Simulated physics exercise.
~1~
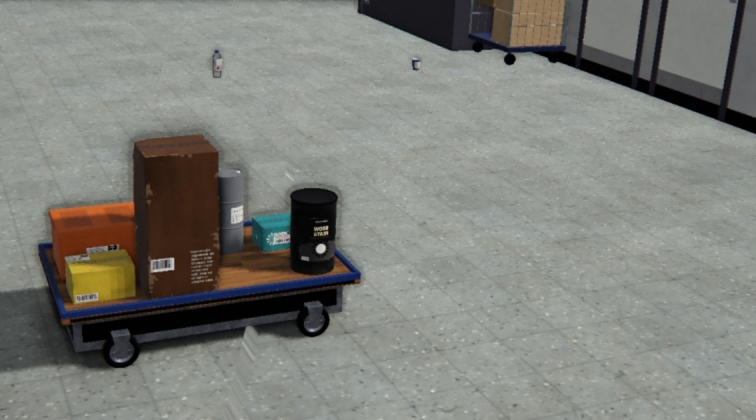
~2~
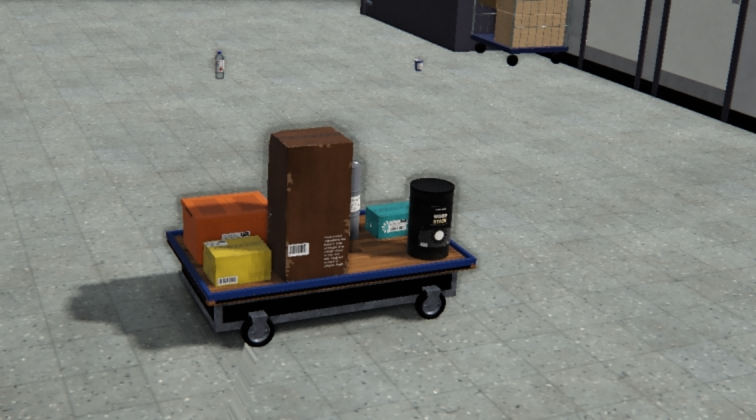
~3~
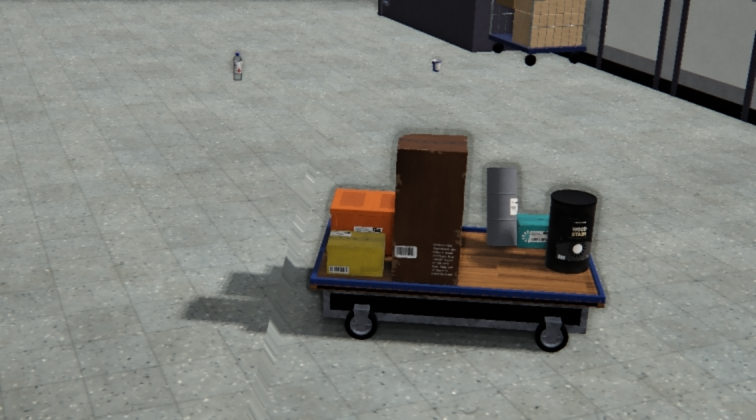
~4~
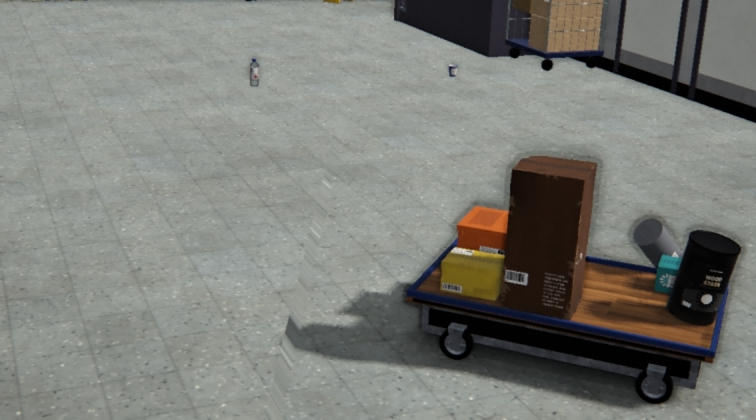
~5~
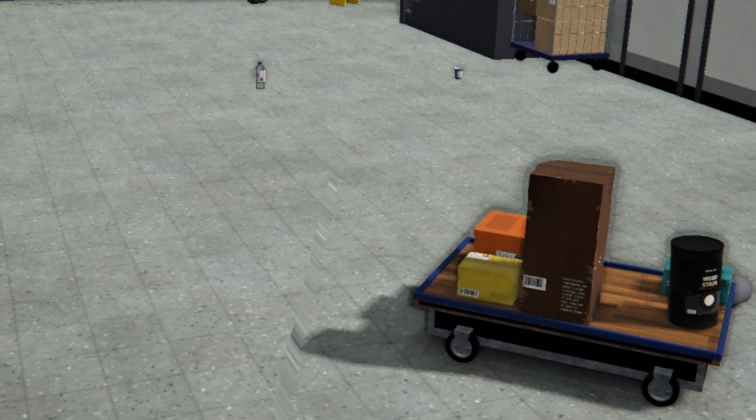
A low cart carrying boxes, a grey canister and a black pail rolls right across a tiled floor and turns; the canister leans, then topples over the far edge beside the turquoise parcel, while the tall brown box and the pail end up standing on the cart.
